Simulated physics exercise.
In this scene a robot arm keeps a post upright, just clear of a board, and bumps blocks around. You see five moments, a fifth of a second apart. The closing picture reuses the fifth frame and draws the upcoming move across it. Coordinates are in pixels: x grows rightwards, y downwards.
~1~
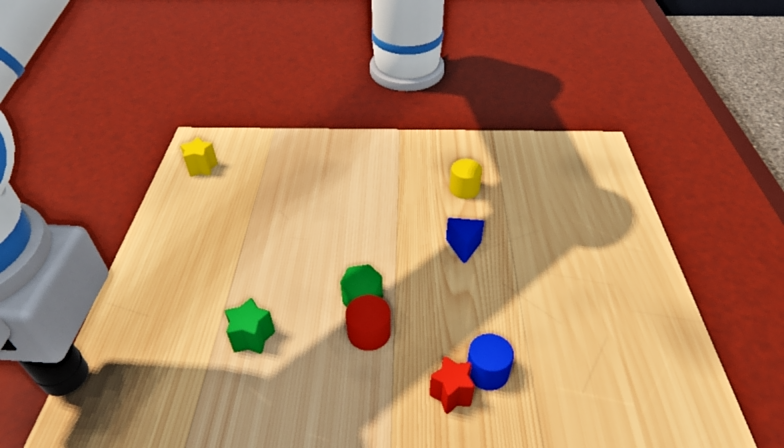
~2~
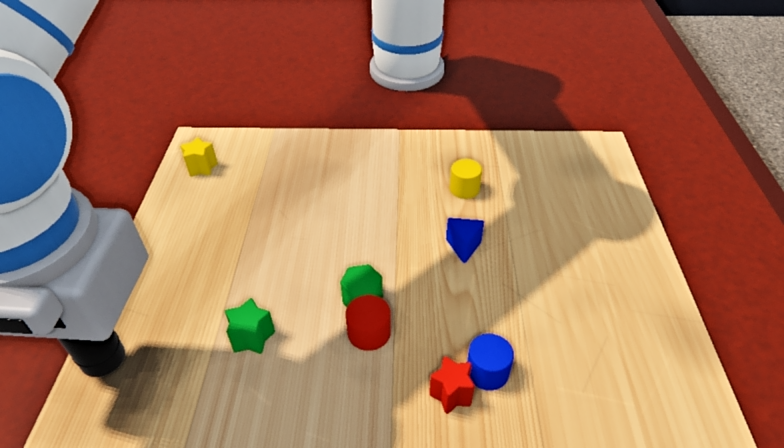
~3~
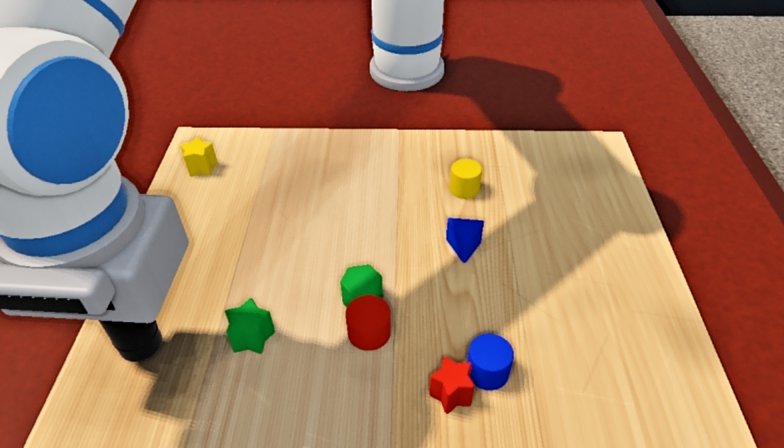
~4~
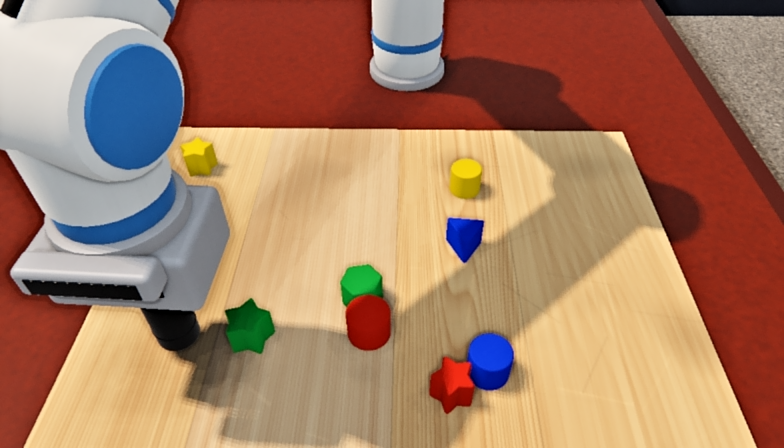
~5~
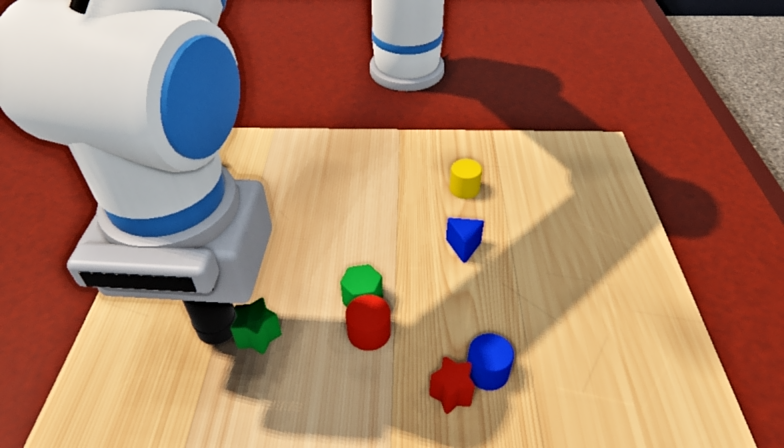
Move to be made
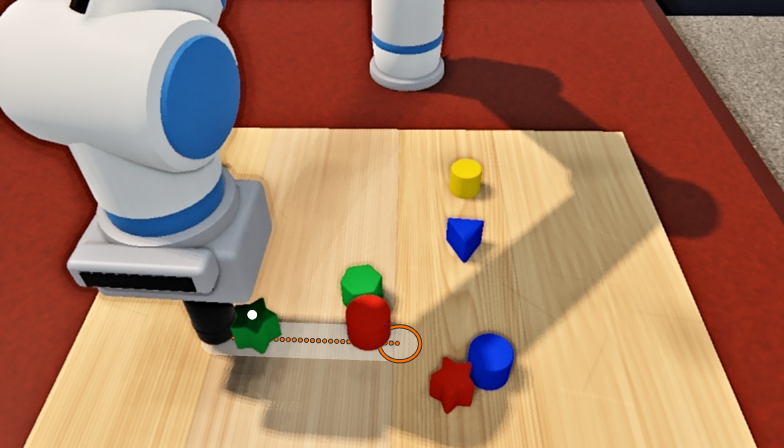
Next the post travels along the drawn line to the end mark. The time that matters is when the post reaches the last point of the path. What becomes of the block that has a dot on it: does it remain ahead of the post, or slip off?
Ahead to the end.
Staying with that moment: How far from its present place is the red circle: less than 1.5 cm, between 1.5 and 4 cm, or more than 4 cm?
It shifts over 4 cm.
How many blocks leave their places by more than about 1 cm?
My count: 2.
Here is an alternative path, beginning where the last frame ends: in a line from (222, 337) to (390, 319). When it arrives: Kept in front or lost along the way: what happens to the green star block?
I'm fairly sure the green star block rides along ahead of the post to the very end.
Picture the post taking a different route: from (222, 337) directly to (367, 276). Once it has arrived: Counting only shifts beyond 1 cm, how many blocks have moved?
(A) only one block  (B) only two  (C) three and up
The answer is B.
The line goes from (222, 337) directly to (400, 343); the dot is on the green star block.
The first path, step by step. One third of the way, post (278, 331); green star block (314, 316).
Two thirds of the way, post (339, 333); green star block (376, 318); red circle (419, 305).
At the end, post (400, 335); green star block (439, 324); green hexagon unmoved; red circle (466, 297).
